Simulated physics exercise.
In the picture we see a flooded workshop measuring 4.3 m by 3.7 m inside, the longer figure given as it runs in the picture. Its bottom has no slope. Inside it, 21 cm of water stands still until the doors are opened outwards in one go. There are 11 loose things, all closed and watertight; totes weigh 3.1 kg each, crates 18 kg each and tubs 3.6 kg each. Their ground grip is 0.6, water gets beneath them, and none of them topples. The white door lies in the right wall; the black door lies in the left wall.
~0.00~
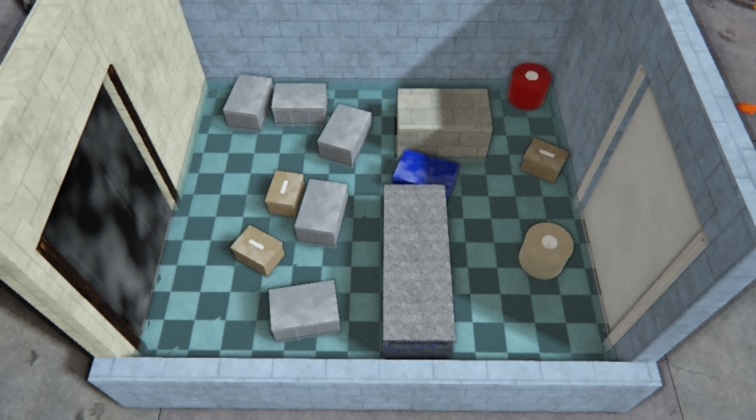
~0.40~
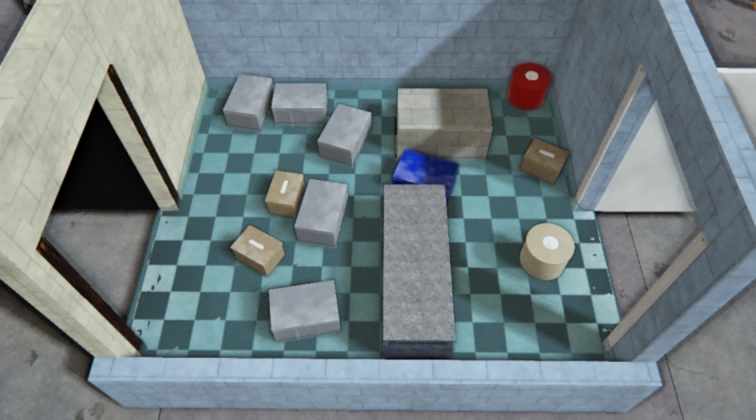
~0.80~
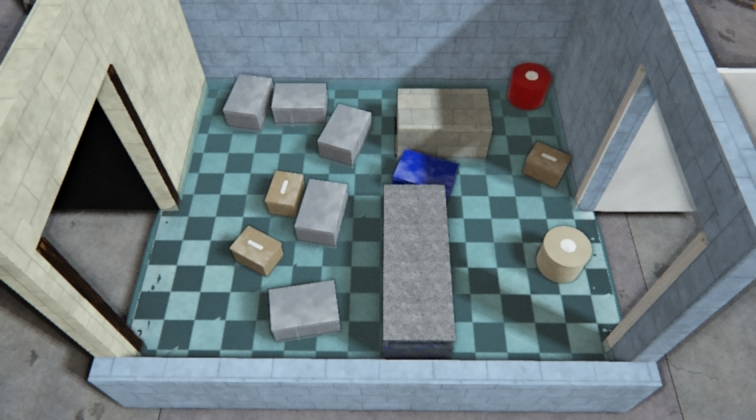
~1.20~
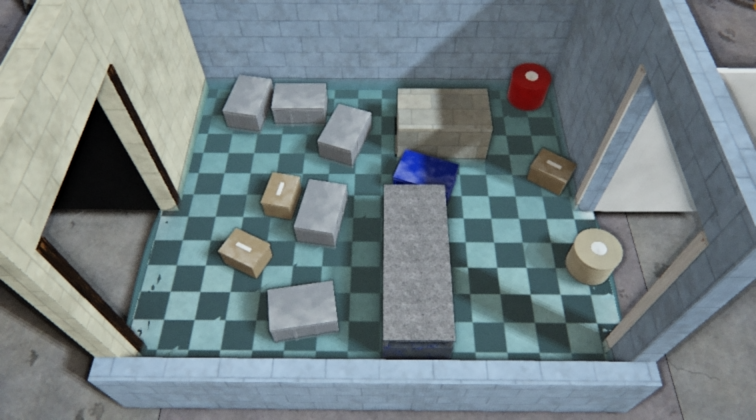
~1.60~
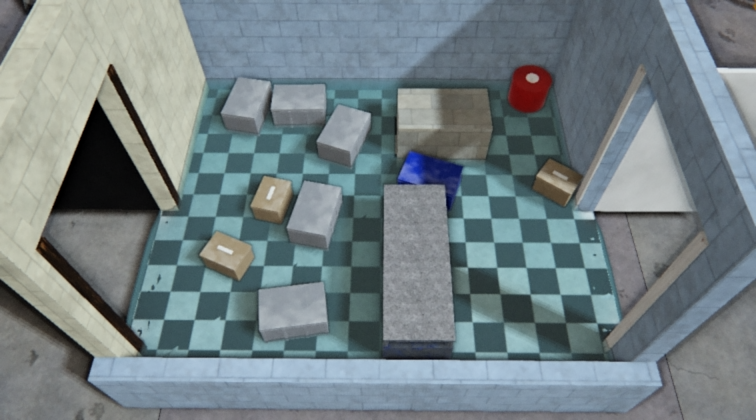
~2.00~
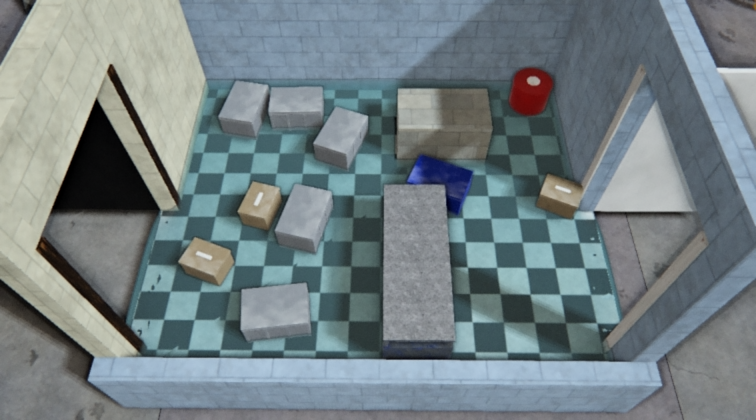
The cream tub slides out through the opened right doorway as the crates slowly drift.
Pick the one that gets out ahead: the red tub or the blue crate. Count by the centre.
It is the red one that gets out ahead.
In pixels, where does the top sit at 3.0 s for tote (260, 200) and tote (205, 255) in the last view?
Estimated pixels: (225, 224) and (126, 276).
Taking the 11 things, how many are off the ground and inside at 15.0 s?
My tally comes to 0.
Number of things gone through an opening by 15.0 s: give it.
The count by then is 6.
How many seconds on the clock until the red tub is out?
Somewhere near 8.5 s.
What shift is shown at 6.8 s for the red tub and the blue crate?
I'd say about 120 and 140 centimetres.
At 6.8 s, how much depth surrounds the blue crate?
Close to 10 centimetres.
After 3.0 s the red tub is near (540, 90), 0.2 m from its start, afloat; the blue crate is near (466, 196), 0.5 m from its start, afloat; 2 of 11 are out; 9 afloat.
After 6.8 s the red tub is near (560, 164), 1.2 m from its start, afloat; the blue crate is near (506, 274), 1.4 m from its start, afloat; 5 of 11 are out; 6 afloat.
After 11.0 s the red tub has gone out (at 8.7 s); the blue crate is near (510, 276), 1.4 m from its start, aground; 6 of 11 are out; 2 afloat.
After 15.0 s the red tub has gone out (at 8.7 s); the blue crate is near (510, 276), 1.4 m from its start, aground; 6 of 11 are out; 0 afloat.
